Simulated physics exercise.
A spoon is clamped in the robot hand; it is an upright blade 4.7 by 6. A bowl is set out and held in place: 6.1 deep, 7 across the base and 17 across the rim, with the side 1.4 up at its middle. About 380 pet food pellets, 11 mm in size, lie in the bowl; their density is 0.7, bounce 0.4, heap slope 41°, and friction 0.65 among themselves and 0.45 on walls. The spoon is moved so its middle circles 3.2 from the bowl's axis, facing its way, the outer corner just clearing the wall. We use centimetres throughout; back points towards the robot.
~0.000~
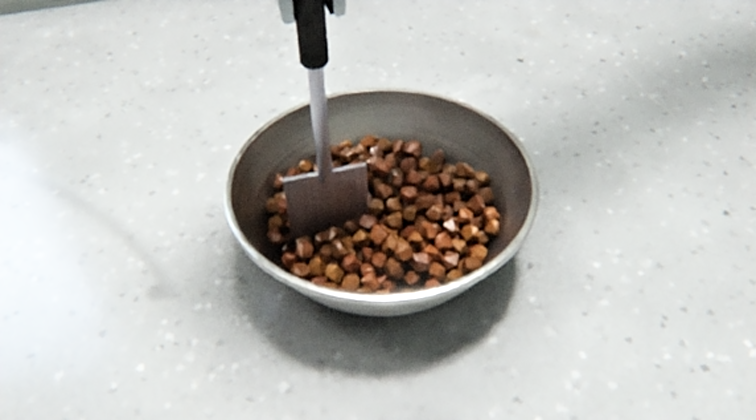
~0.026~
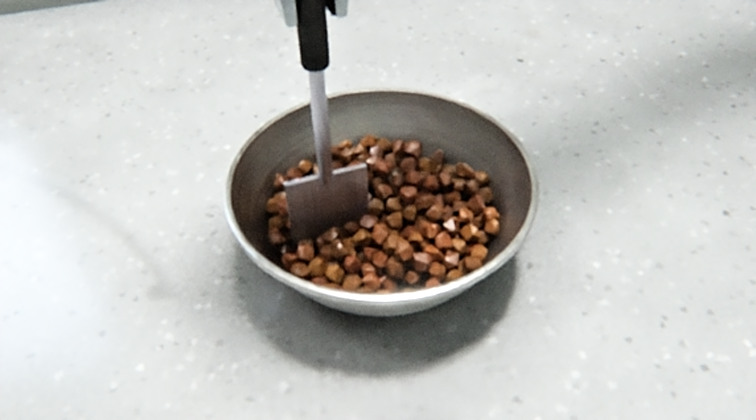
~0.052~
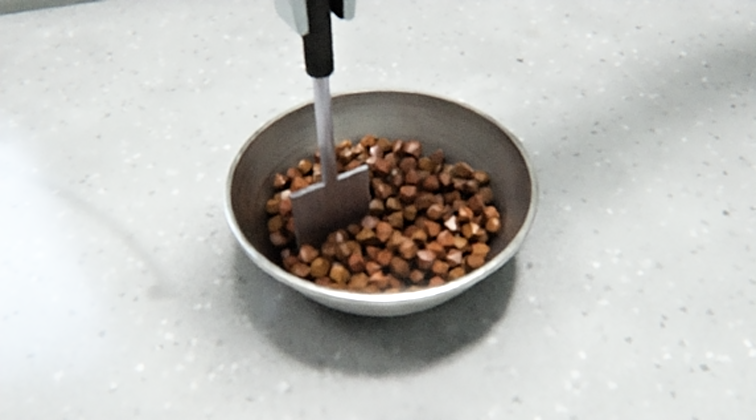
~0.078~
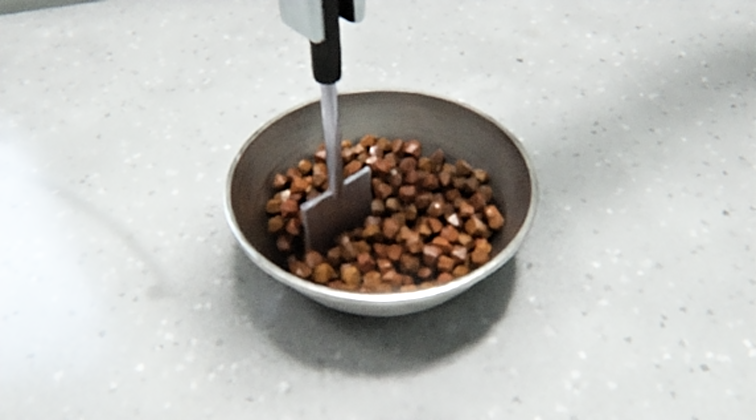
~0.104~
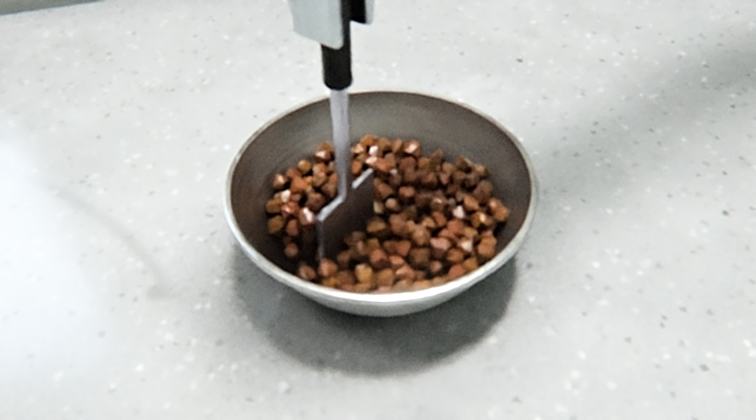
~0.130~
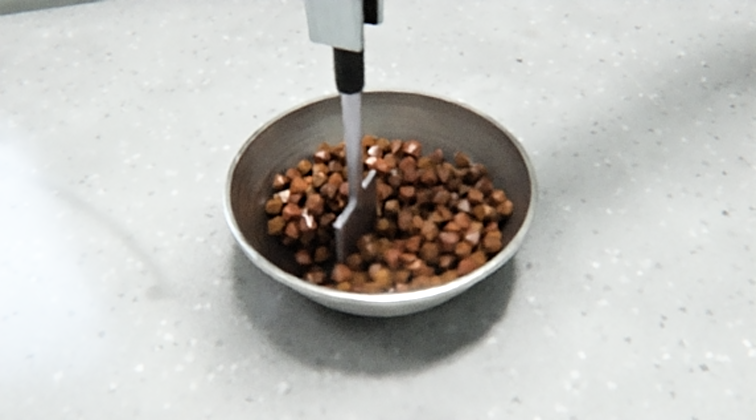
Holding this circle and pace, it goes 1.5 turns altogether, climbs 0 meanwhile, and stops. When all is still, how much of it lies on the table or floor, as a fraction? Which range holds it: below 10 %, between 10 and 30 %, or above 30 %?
It lies between 10 and 30 %.
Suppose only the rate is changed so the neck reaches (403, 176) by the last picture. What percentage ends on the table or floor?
Some 40 per cent.
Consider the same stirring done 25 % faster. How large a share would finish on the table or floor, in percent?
Estimated share: Near 25 %.
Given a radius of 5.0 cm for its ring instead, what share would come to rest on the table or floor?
That would make it around 10 percent.
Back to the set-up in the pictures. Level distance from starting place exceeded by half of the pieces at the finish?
About 9 cm.
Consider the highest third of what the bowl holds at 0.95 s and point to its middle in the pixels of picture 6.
It is centred roughly at (439, 243).
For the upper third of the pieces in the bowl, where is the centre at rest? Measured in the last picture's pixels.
It is centred near (420, 153).
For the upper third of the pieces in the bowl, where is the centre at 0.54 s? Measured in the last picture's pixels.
About pixel (337, 129).
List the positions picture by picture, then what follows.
In the first picture, spoon neck at (323, 151), 0° round; upper third of the load around (384, 199), from x 275 to 495, top at y 145; 381 in the bowl.
In the second picture, spoon neck at (324, 153), 4° round; upper third of the load around (384, 199), from x 275 to 495, top at y 145.
In the third picture, spoon neck at (328, 160), 15° round; upper third of the load around (384, 203), from x 275 to 495, top at y 145.
In the fourth picture, spoon neck at (335, 166), 27° round; upper third of the load around (387, 209), from x 275 to 495, top at y 145.
In the fifth picture, spoon neck at (344, 172), 39° round; upper third of the load around (399, 216), from x 275 to 500, top at y 145.
In the sixth picture, spoon neck at (355, 176), 51° round; upper third of the load around (409, 214), from x 275 to 505, top at y 145; 381 in the bowl.
After 0.54 s, 243° round, highest piece 9 above the table; 346 in the bowl, 22 on the table or floor, 13 in flight or on the tool.
After 0.95 s, 75° round, highest piece 8 above the table; 317 in the bowl, 60 on the table or floor, 4 in flight or on the tool.
After 1.35 s, 180° round, highest piece 7 above the table; 300 in the bowl, 81 on the table or floor.
After 2.05 s, 180° round, highest piece 7 above the table; 300 in the bowl, 81 on the table or floor.
At rest, 300 in the bowl, 81 on the table or floor. That is 21 % on the table or floor.
